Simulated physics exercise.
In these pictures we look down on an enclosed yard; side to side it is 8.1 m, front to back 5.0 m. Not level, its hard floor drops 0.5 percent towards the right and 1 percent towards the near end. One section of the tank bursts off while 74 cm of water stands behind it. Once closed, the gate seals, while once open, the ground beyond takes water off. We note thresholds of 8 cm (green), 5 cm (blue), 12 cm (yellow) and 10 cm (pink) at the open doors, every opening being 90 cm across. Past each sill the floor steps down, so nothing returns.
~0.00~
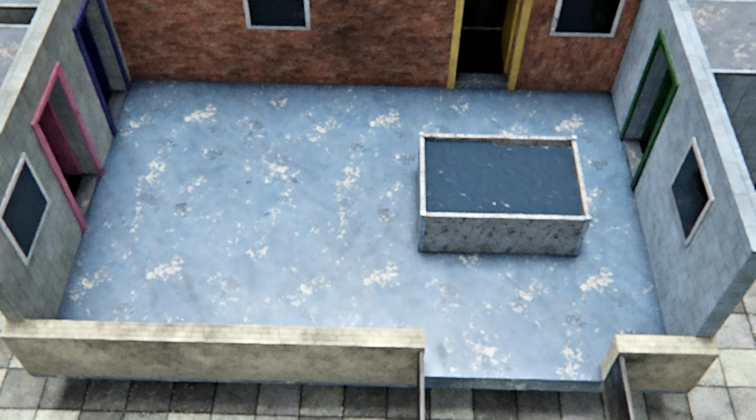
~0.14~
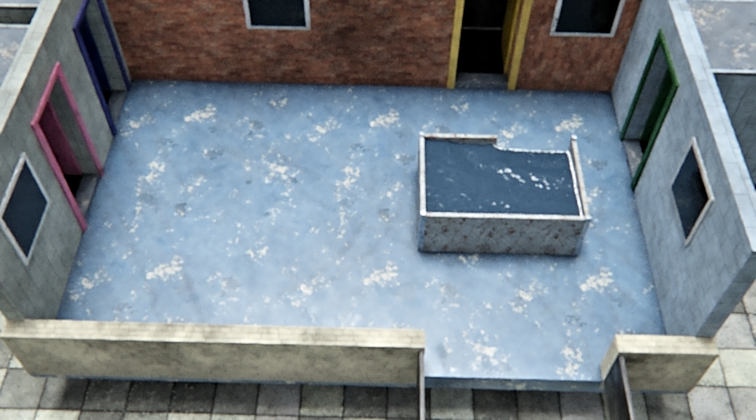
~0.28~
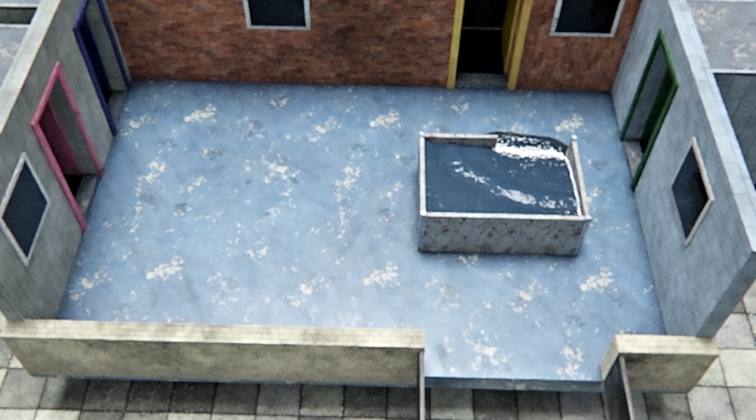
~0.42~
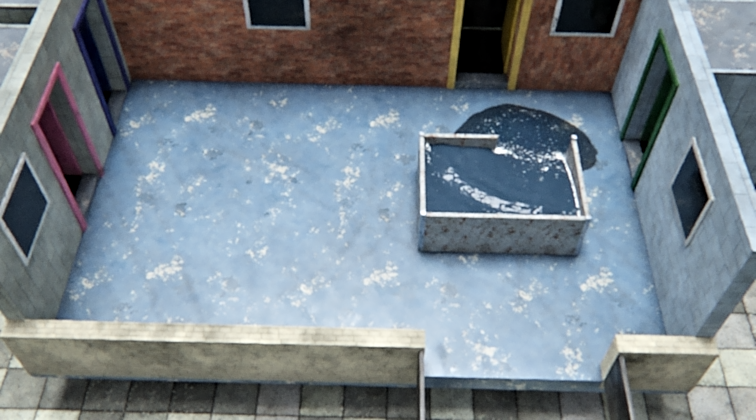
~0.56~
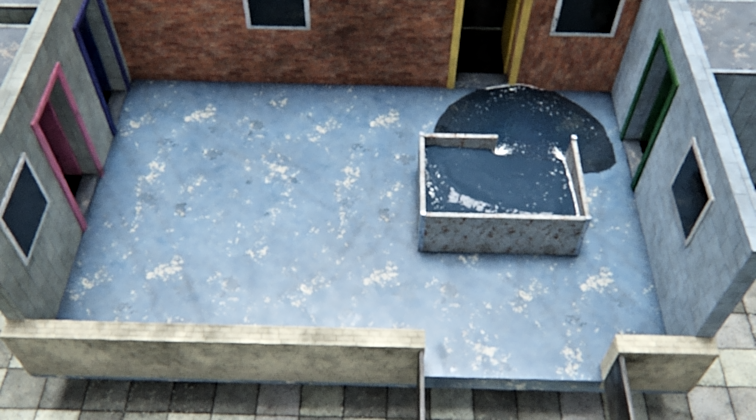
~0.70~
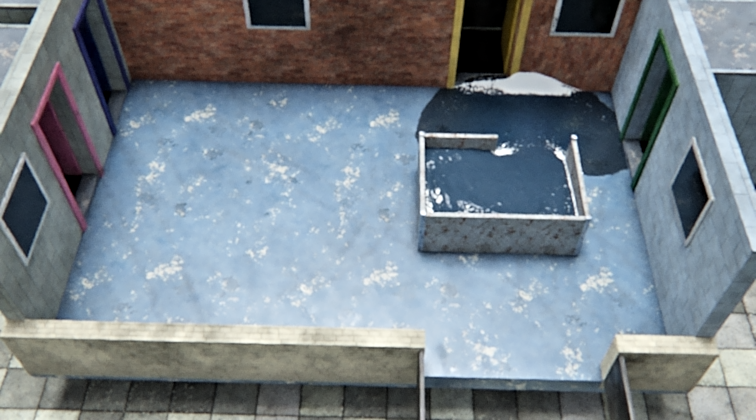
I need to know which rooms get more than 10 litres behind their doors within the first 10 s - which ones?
One by one: The green door lets the inflow top the limit; the blue door lets the inflow top the limit; the yellow door lets the inflow top the limit; the pink door holds the inflow within the limit.
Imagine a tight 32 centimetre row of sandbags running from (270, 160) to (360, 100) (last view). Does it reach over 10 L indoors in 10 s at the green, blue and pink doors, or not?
With that change: Green exceeds it, blue stays within, pink stays within.
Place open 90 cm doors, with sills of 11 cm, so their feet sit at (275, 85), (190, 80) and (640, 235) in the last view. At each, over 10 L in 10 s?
The first one doesn't reach it, the second one doesn't reach it, and the third one doesn't reach it.
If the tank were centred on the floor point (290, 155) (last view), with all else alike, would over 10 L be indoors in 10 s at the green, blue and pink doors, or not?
With respect to that limit, green ends up outside it, blue ends up outside it, pink ends up inside it.
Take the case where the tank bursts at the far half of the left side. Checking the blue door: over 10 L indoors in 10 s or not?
Then: Blue beyond it.
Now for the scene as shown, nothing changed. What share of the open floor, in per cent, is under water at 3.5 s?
45 %.
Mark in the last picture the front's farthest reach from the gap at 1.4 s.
Near (356, 92).
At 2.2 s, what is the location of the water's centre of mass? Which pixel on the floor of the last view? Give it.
Pixel position near (510, 168).
After 1.4 s water covers 15 % of the floor and is deepest (55 cm) near (603, 99); green door 6 cm at the sill, 0 L in, blue door not reached, yellow door 31 cm at the sill, 66 L in, pink door not reached.
After 2.2 s water covers 20 % of the floor and is deepest (37 cm) near (517, 96); green door 16 cm at the sill, 8 L in, blue door not reached, yellow door 27 cm at the sill, 150 L in, pink door not reached.
After 3.5 s water covers 45 % of the floor and is deepest (26 cm) near (619, 364); green door 13 cm at the sill, 32 L in, blue door not reached, yellow door 21 cm at the sill, 223 L in, pink door not reached.
After 6.0 s water covers 80 % of the floor and is deepest (14 cm) near (608, 122); green door 12 cm at the sill, 70 L in, blue door 7 cm at the sill, 14 L in, yellow door 12 cm at the sill, 249 L in, pink door 6 cm at the sill, 0 L in.
After 10.0 s water covers 90 % of the floor and is deepest (10 cm) near (647, 365); green door 7 cm at the sill, 81 L in, blue door 4 cm at the sill, 18 L in, yellow door 5 cm at the sill, 250 L in, pink door 4 cm at the sill, 0 L in.
